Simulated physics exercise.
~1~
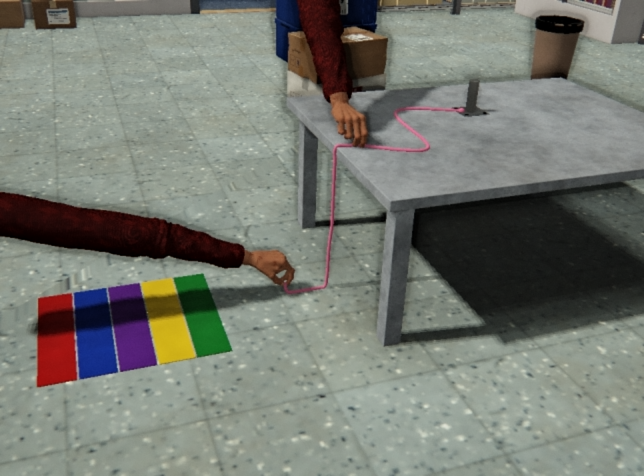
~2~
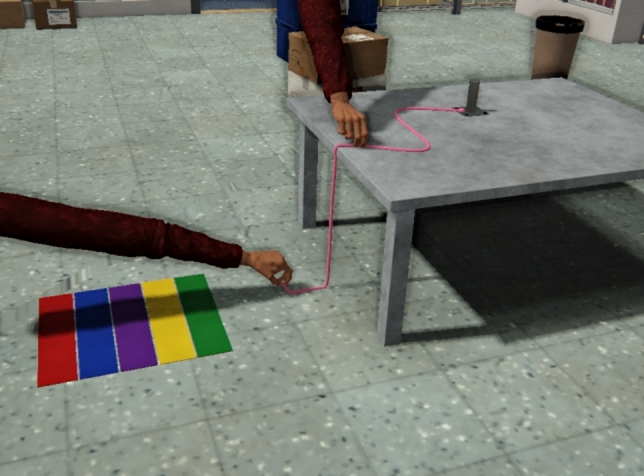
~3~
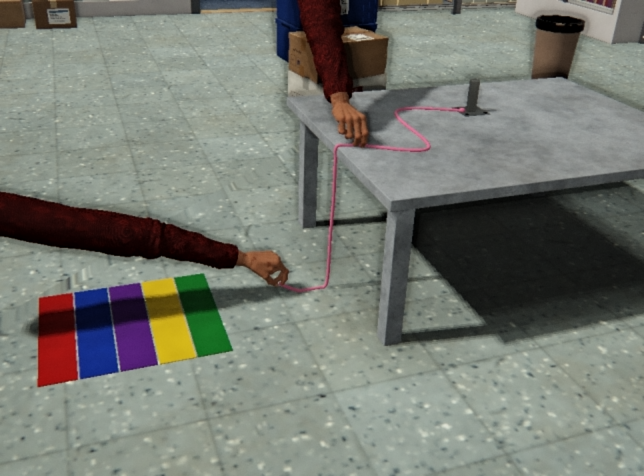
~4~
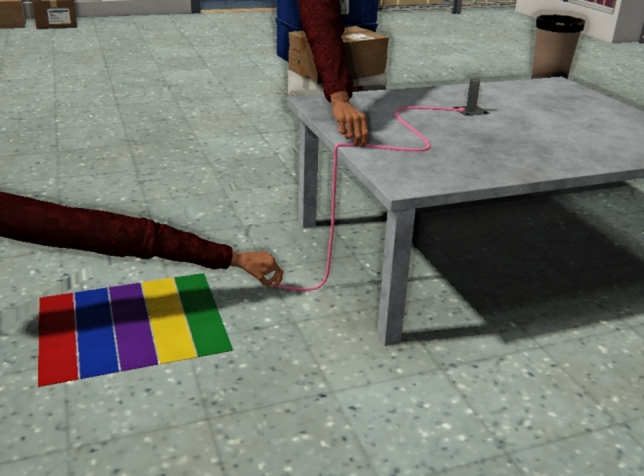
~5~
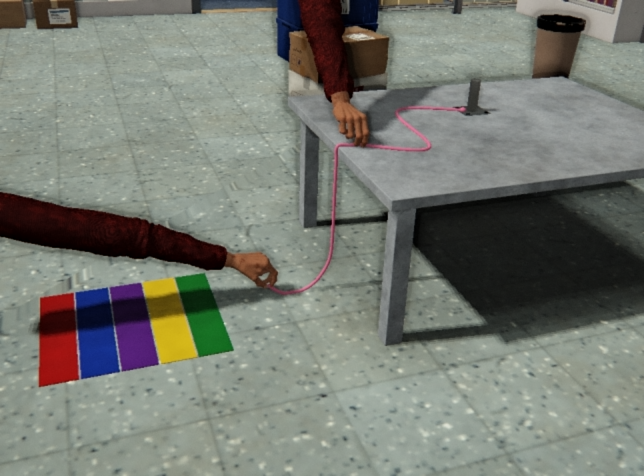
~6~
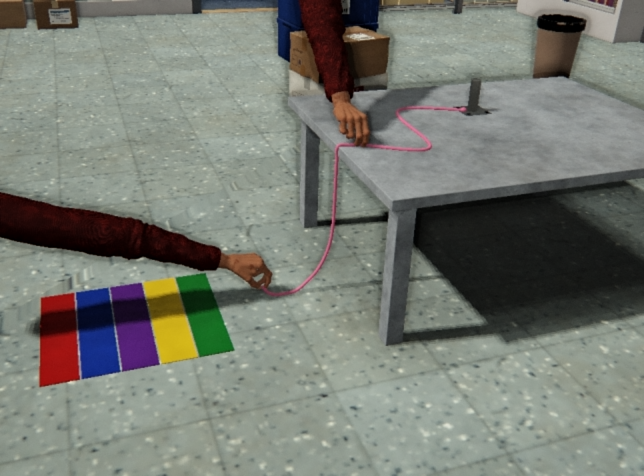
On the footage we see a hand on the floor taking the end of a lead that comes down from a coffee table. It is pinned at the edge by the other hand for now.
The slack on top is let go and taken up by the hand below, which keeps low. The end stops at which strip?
At the red strip.
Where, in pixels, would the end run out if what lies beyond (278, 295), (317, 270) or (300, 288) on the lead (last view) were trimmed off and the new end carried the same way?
(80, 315), (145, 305), (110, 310).
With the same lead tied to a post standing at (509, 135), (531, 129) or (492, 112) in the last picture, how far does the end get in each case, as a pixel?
Around (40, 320), then (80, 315), then (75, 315).
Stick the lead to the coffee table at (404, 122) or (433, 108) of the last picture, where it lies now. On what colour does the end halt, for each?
Blue; red.
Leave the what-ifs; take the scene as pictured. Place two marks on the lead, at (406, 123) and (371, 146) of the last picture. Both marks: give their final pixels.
They finish at (380, 129) and (270, 181) respectively.
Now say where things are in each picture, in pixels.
End (285, 283); green (210, 338); yellow (173, 344); purple (136, 351); blue (97, 358); red (57, 365), in the first frame.
End (283, 283); lead through (429, 109) (401, 121) (429, 148) (357, 146) (332, 206) (329, 270), in the second frame.
End (279, 283), in the third frame.
End (274, 284); lead through (430, 108) (402, 121) (429, 147) (357, 145) (334, 205) (328, 270), in the fourth frame.
End (268, 285), in the fifth frame.
End (263, 286); lead through (431, 108) (403, 121) (430, 147) (358, 145) (335, 205) (318, 269), in the sixth frame.
A little later, end near (122, 309); over purple.
Next, end near (79, 316); over blue.
When it is tight, end near (52, 320); over red. The end stops over the red strip.
